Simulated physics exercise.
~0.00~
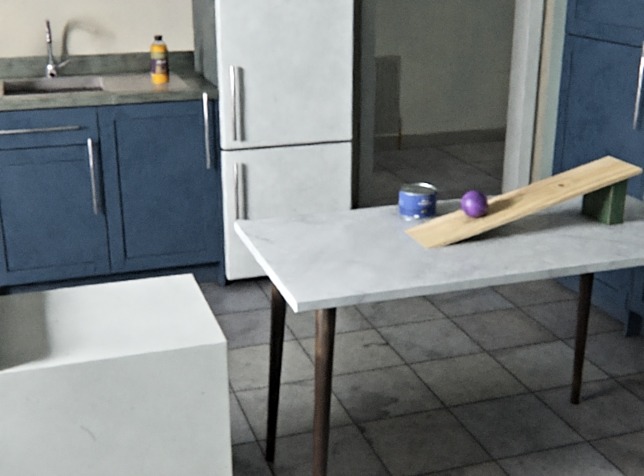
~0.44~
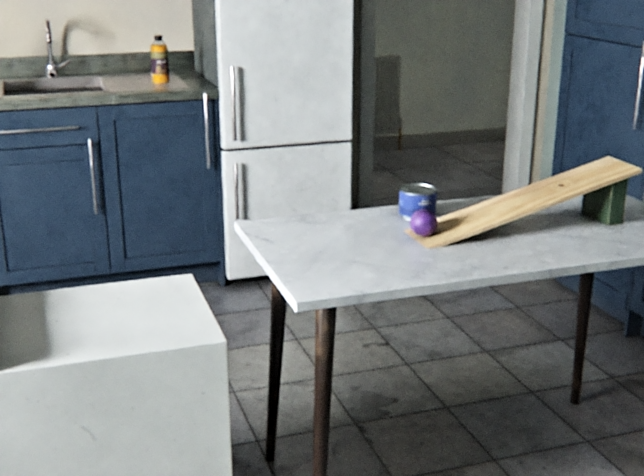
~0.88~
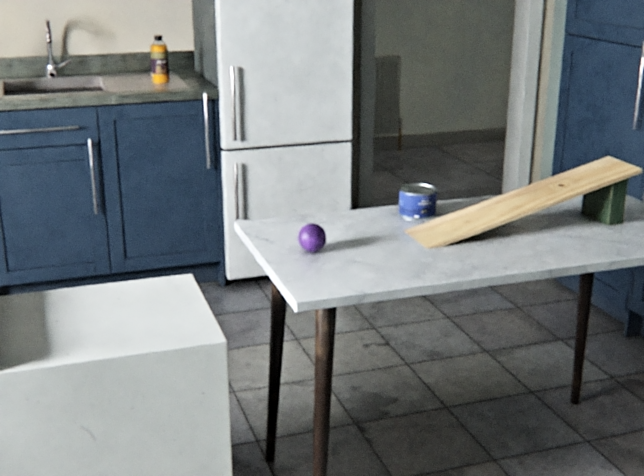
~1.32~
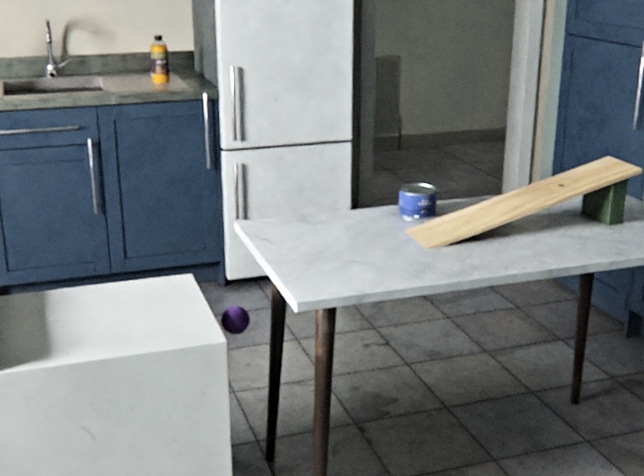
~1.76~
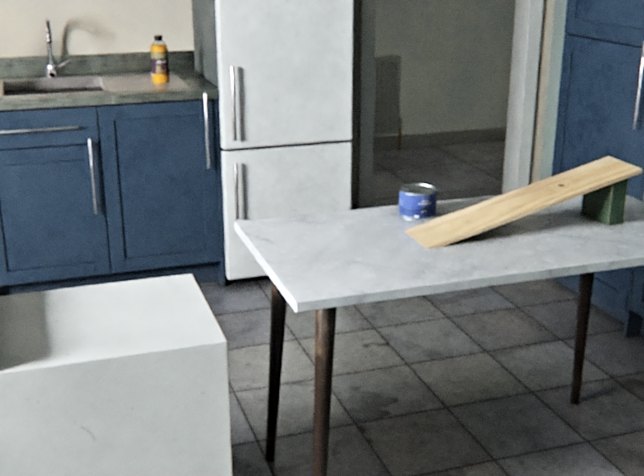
A purple ball rests partway down a wooden ramp on a pale marble-topped table, seen from a fixed, slightly raised view across a kitchen. A green block props up the ramp's right end, and a small blue tub stands beside its lower end. Blue cupboards, a sink and a white fridge line the back, while a white cabinet stands at the lower left. The ball rolls down leftward, passes in front of the tub and crosses the tabletop. It drops off the left edge, falling short of the cabinet, and disappears into the gap, while the tub stays in place.
